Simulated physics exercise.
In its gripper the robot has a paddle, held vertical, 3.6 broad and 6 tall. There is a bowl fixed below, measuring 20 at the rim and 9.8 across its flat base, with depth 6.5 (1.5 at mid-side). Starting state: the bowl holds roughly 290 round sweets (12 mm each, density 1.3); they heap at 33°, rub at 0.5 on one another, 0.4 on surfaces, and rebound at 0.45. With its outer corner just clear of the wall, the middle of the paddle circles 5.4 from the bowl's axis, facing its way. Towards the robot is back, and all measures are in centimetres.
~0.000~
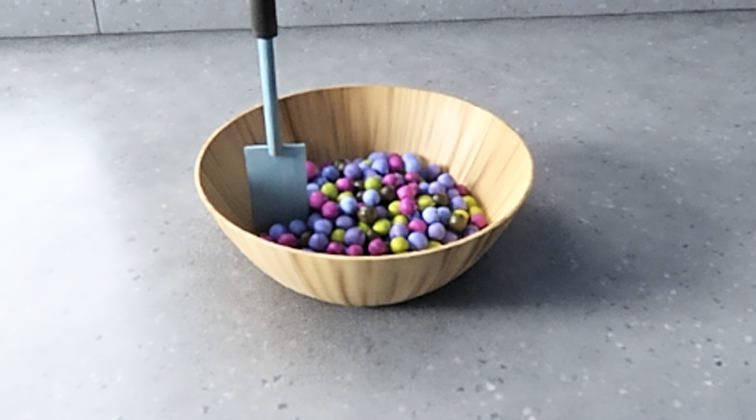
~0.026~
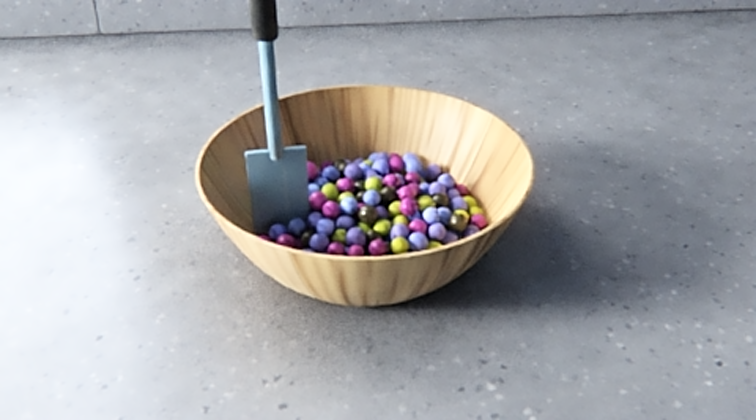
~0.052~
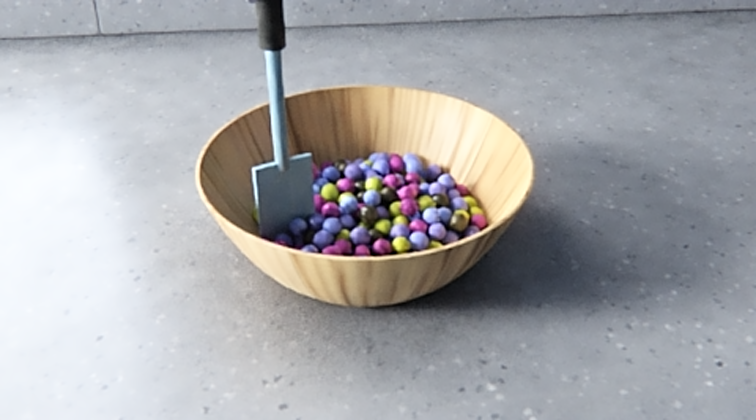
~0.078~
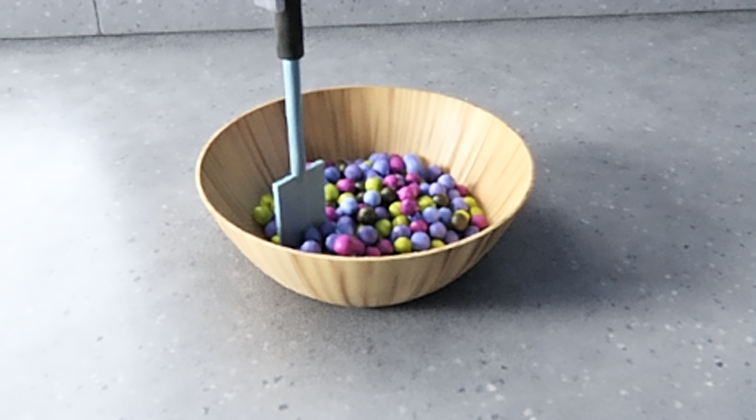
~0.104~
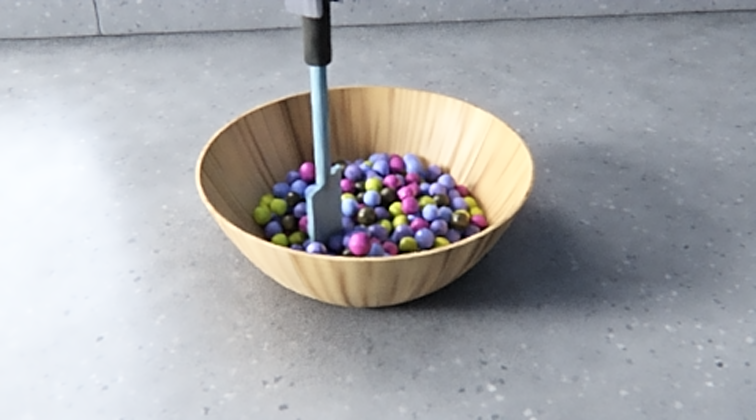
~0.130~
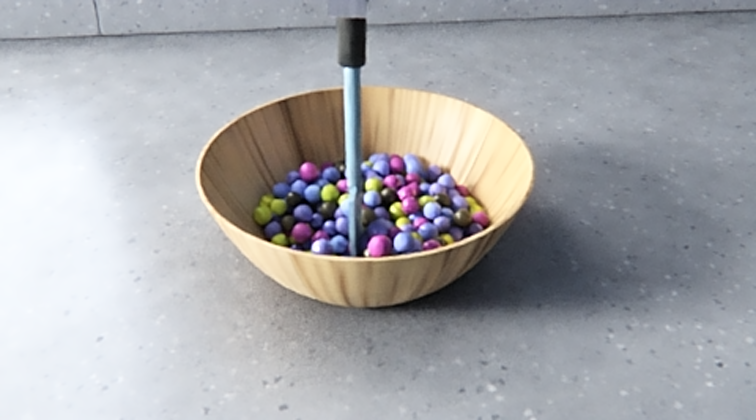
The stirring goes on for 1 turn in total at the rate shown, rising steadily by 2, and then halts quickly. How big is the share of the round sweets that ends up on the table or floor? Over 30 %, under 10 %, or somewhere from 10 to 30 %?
Under 10 %.
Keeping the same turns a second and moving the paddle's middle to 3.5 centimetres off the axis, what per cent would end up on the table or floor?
That would make it around 0 percent.
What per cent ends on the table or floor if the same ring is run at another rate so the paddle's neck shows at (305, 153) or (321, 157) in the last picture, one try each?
Around 0 and 0 percent, in that order.
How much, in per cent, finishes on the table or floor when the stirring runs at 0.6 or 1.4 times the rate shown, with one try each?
First try close to 0, second close to 15, in per cent.
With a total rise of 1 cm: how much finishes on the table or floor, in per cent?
My guess is close to 10 per cent.
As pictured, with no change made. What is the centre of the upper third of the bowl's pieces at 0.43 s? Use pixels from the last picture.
Centre estimate: (326, 162).
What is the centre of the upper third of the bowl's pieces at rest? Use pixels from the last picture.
Close to (364, 198).
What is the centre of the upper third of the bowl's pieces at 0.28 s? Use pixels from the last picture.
(442, 174), roughly.
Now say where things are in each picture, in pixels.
In the first frame, paddle neck at (273, 124), 0° round; upper third of the load around (372, 205), from x 260 to 475, top at y 160; 287 in the bowl.
In the second frame, paddle neck at (274, 127), 6° round; upper third of the load around (372, 206), from x 260 to 480, top at y 160.
In the third frame, paddle neck at (281, 138), 23° round; upper third of the load around (363, 207), from x 260 to 480, top at y 160.
In the fourth frame, paddle neck at (298, 149), 42° round; upper third of the load around (364, 213), from x 260 to 480, top at y 160.
In the fifth frame, paddle neck at (323, 157), 60° round; upper third of the load around (373, 215), from x 265 to 480, top at y 160.
In the sixth frame, paddle neck at (355, 159), 79° round; upper third of the load around (384, 218), from x 265 to 480, top at y 160; 287 in the bowl.
By 0.28 s, 186° round, highest piece 9 above the table; 283 in the bowl, 4 in flight or on the tool.
By 0.43 s, 292° round, highest piece 8 above the table; 277 in the bowl, 8 on the table or floor, 2 in flight or on the tool.
By 0.70 s, 0° round, highest piece 5 above the table; 269 in the bowl, 18 on the table or floor.
By 1.40 s, 0° round, highest piece 5 above the table; 269 in the bowl, 18 on the table or floor.
Final count, 269 in the bowl, 18 on the table or floor. That is 6 % on the table or floor.
